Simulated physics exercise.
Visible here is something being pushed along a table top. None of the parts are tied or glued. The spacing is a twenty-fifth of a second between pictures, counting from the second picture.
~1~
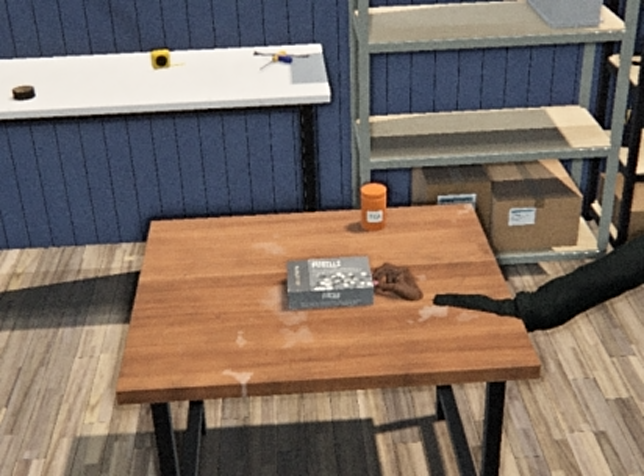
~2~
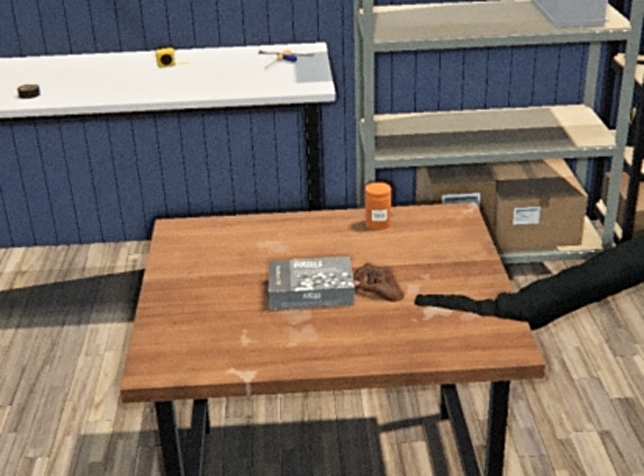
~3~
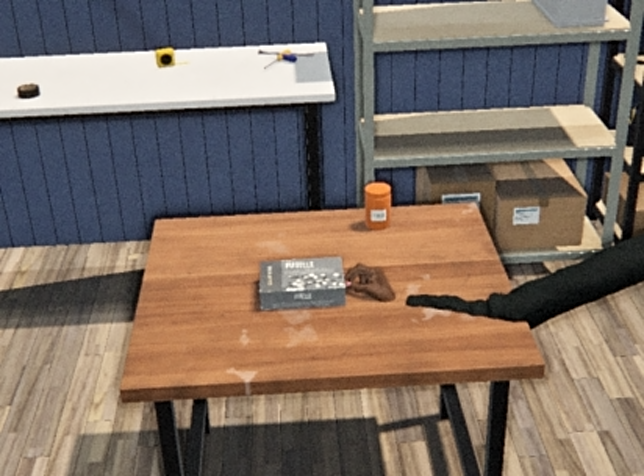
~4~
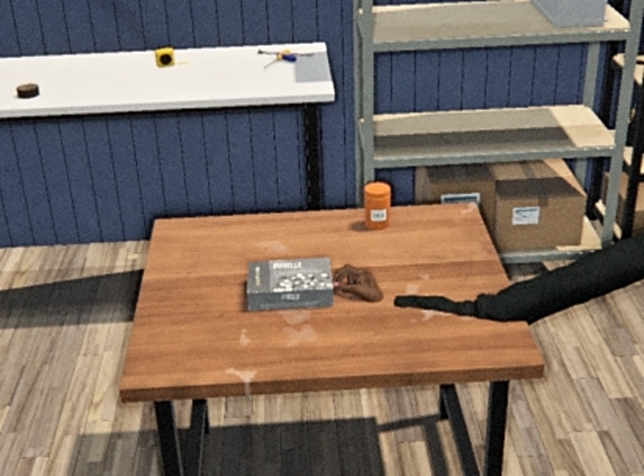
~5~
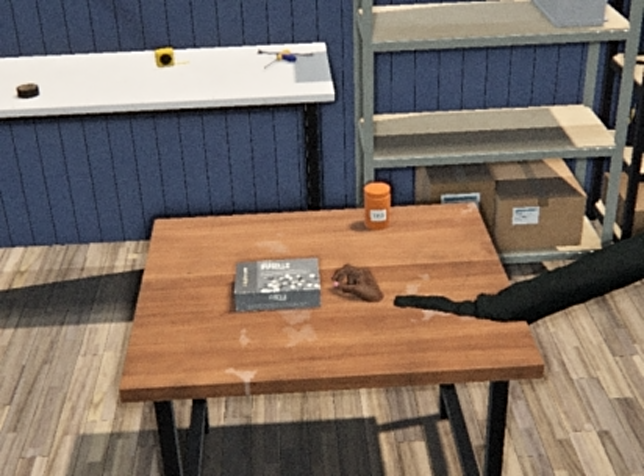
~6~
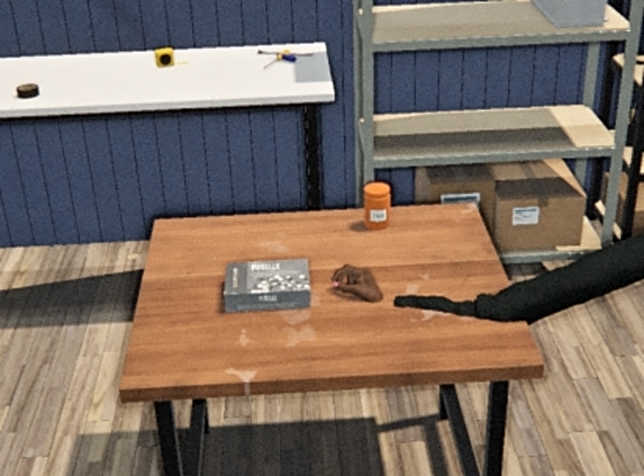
A dark-sleeved arm with a brown hand pushed a grey packet leftward across a wooden table, then the hand stayed behind while the packet slid a little farther left, with an orange container standing nearby.
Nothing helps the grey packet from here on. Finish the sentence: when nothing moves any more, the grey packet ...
... is still on the table.
Then, 0.10 s later than the last frame, grey packet moved a little near (253, 286).
Then, 0.30 s later than the last frame, grey packet moved a little near (250, 286).
When it is over, moved from the start, grey packet. End places, in pixels of the last picture, grey packet near (250, 286).
